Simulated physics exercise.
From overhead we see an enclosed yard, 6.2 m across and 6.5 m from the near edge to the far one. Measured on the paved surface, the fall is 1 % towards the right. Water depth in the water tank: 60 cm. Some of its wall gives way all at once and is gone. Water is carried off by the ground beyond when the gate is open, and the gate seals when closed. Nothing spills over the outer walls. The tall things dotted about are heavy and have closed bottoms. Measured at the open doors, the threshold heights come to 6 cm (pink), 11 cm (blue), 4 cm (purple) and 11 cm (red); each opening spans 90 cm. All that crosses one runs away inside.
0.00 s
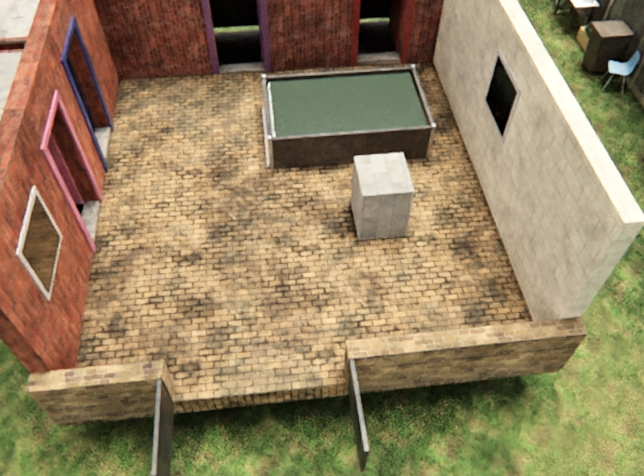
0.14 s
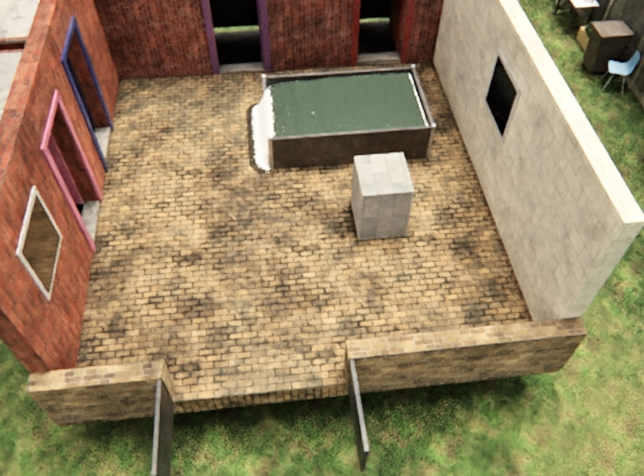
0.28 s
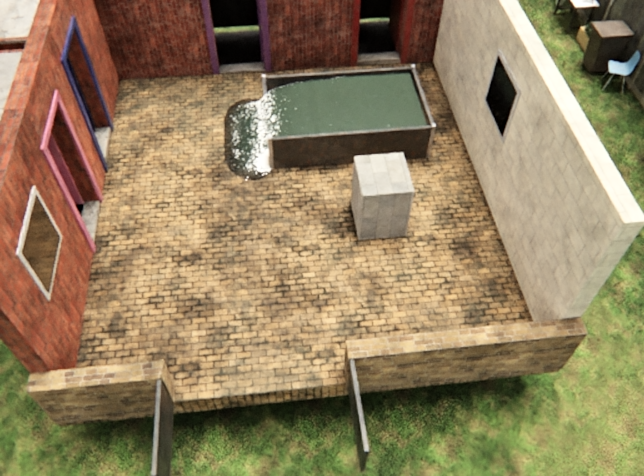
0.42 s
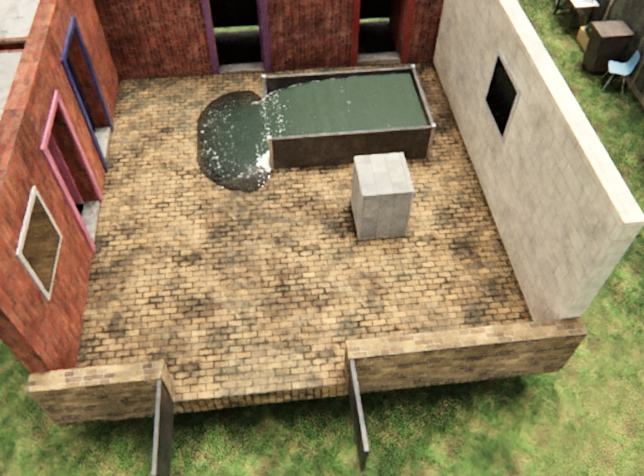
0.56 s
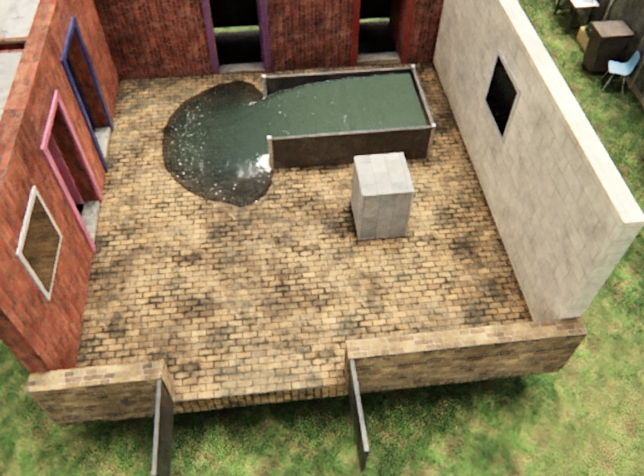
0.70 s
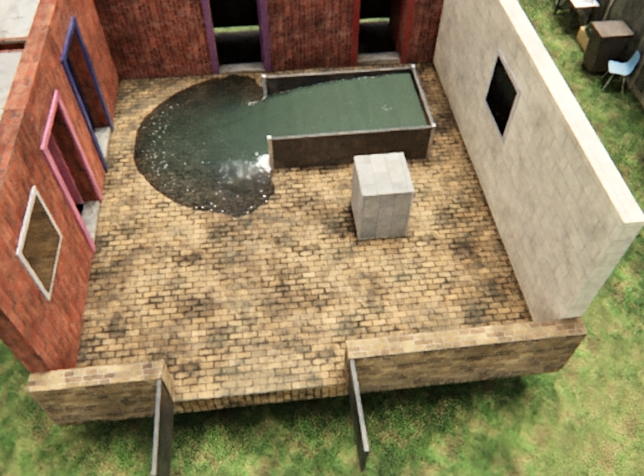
At first, still green water fills a rectangular tank in a walled, brick-paved yard, with a pale block standing nearby. Then the tank's left side vanishes and water pours out in a white, foaming edge. It spreads leftward across the paving in a widening, rounded dark pool, while the block stays put.
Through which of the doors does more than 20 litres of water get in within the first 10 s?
The pink door lets in more than 20 litres; the blue door lets in more than 20 litres; the purple door lets in more than 20 litres; the red door does not let in more than 20 litres.
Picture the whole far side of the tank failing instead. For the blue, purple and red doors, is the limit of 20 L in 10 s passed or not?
Then it goes blue fine, purple too high, red too high.
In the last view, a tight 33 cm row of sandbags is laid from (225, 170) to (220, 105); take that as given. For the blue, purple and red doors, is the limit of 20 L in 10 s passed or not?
So then blue is inside it, purple is beyond it and red is inside it.
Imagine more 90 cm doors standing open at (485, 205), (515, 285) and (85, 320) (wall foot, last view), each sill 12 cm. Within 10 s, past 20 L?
Check each in turn: The first fails, the second fails, the third fails.
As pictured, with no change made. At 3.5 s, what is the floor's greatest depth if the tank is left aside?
I'd say near 24 centimetres.
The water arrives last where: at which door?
The red door.
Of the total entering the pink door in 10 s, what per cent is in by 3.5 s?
Around 70 percent.
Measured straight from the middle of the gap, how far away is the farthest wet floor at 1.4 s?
Some 3.4 metres from the gap.
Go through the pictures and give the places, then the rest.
The first frame shows still water, 60 cm deep, in the water tank at (345, 104).
In the second frame, the front is at (262, 105), 0.9 m from the gap at (270, 127); 0.4 m2 of floor is under water; 60 cm left at the back of the water tank.
In the third frame, water pours out at (270, 129) and has run 1.0 m, to (243, 104); typically 11 cm deep outside, 60 cm at the water tank's back.
In the fourth frame, the front is at (220, 101), 1.4 m from the gap at (270, 129); 2.4 m2 of floor is under water; 60 cm left at the back of the water tank.
In the fifth frame, the front is at (174, 119), 1.8 m from the gap at (270, 130); 4.0 m2 of floor is under water; 60 cm left at the back of the water tank.
In the sixth frame, the front is at (143, 129), 2.3 m from the gap at (270, 130); 5.4 m2 of floor is under water; 60 cm left at the back of the water tank.
After 1.4 s water covers 30 % of the floor and is deepest (26 cm) near (265, 146); pink door 8 cm at the sill, 0 L in, blue door 22 cm at the sill, 37 L in, purple door 2 cm at the sill, 0 L in, red door not reached.
After 2.2 s water covers 35 % of the floor and is deepest (34 cm) near (117, 97); pink door 16 cm at the sill, 17 L in, blue door 28 cm at the sill, 114 L in, purple door 2 cm at the sill, 0 L in, red door not reached.
After 3.5 s water covers 40 % of the floor and is deepest (24 cm) near (108, 157); pink door 14 cm at the sill, 68 L in, blue door 23 cm at the sill, 220 L in, purple door 6 cm at the sill, 1 L in, red door not reached.
After 6.0 s water covers 70 % of the floor and is deepest (14 cm) near (117, 377); pink door 7 cm at the sill, 97 L in, blue door 9 cm at the sill, 264 L in, purple door 8 cm at the sill, 25 L in, red door 3 cm at the sill, 0 L in.
After 10.0 s water covers 90 % of the floor and is deepest (11 cm) near (523, 349); pink door 3 cm at the sill, 99 L in, blue door 3 cm at the sill, 264 L in, purple door 5 cm at the sill, 48 L in, red door 8 cm at the sill, 0 L in.
